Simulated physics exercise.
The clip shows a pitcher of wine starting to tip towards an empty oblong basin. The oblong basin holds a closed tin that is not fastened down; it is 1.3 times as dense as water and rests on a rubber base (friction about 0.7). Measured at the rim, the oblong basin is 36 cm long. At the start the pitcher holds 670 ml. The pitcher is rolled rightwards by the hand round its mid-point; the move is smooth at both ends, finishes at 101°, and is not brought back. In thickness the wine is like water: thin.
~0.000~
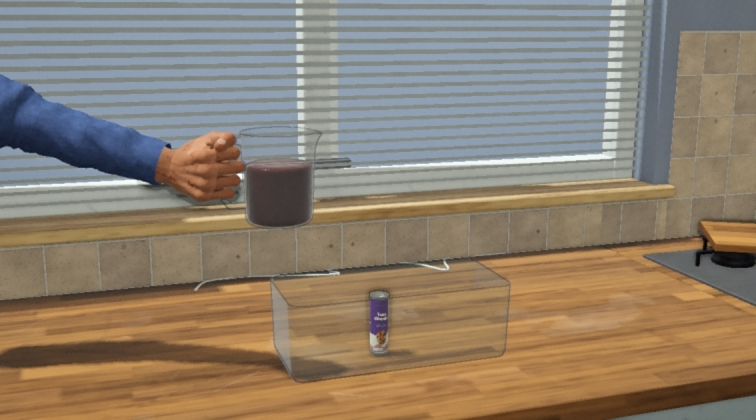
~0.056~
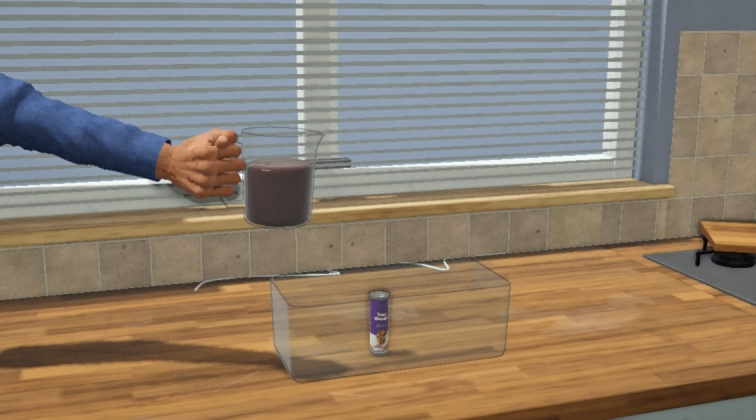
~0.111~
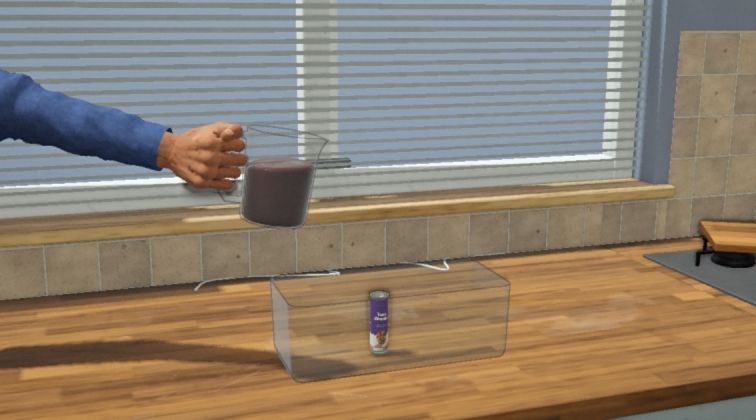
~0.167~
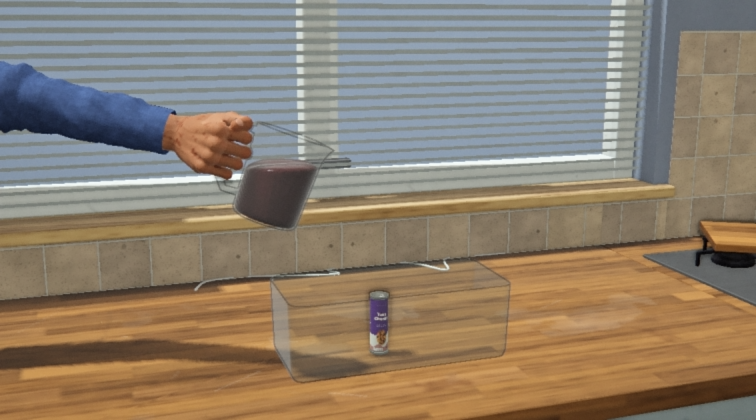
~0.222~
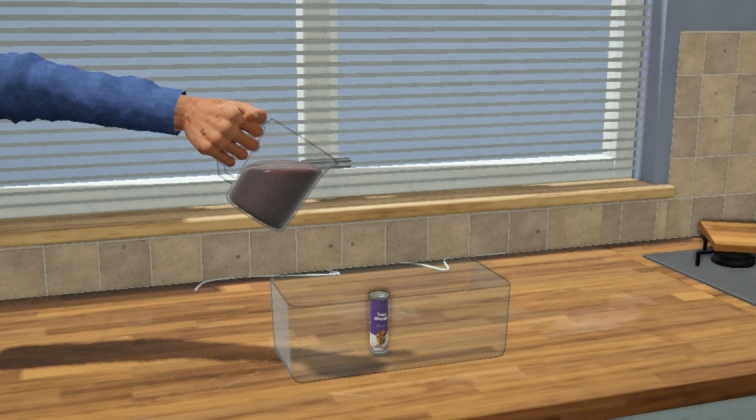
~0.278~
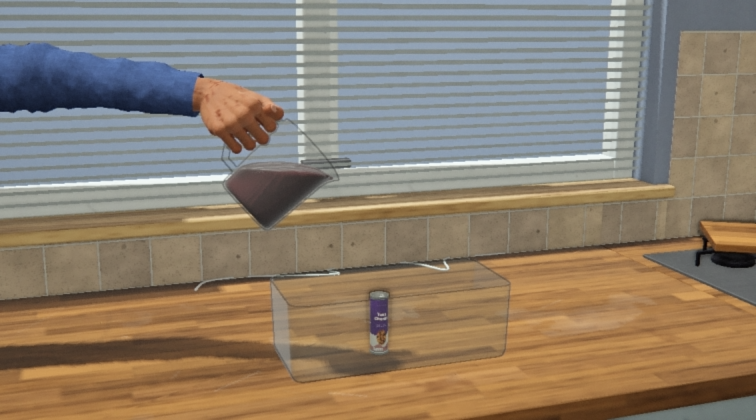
A glass pitcher of dark wine, gripped by a hand in a blue sleeve, tilted smoothly to the right above a clear oblong basin, where a small purple tin stood still.
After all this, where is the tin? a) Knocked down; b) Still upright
The answer is a.
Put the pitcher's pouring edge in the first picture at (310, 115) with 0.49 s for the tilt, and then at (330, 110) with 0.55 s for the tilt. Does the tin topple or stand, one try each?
In the first try it comes down; in the second it remains standing.
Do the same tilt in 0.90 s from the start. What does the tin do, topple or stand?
In that case the tin overturns.
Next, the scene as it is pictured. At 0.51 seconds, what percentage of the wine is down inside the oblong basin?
Close to 7 in a hundred.
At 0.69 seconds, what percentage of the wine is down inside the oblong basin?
Looks like about 52 % of the whole amount.
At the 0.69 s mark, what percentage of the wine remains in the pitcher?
About 22 % is still there.
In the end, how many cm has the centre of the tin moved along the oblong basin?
Around 13.5 cm.
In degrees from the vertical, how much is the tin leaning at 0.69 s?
The tilt comes to near 0°.
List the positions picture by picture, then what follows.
In the first picture, tilt 0°; pouring edge (322, 131); surface from (244, 165) to (311, 161); the oblong basin's rim runs from (279, 293) to (492, 272); the tin's top is at (379, 297).
In the second picture, tilt 2°; pouring edge (324, 133); surface from (244, 165) to (311, 162).
In the third picture, tilt 9°; pouring edge (329, 139); surface from (246, 166) to (313, 162).
In the fourth picture, tilt 21°; pouring edge (334, 149); surface from (244, 169) to (315, 164).
In the fifth picture, tilt 34°; pouring edge (338, 163); surface from (238, 177) to (321, 167).
In the sixth picture, tilt 50°; pouring edge (339, 180); surface from (228, 176) to (330, 172).
By 0.51 s the tilt is 99° and 63 per cent is still to pour; the tin stands where it began.
By 0.69 s the tilt is 101° and 22 per cent is still to pour; the tin stands 2 cm from where it began.
By 0.86 s the tilt is 101° and 7 per cent is still to pour; the tin leans 49°.
By 1.06 s the tilt is 101° and 1 per cent is still to pour; the tin lies on its side.
At rest the tin lies on its side.
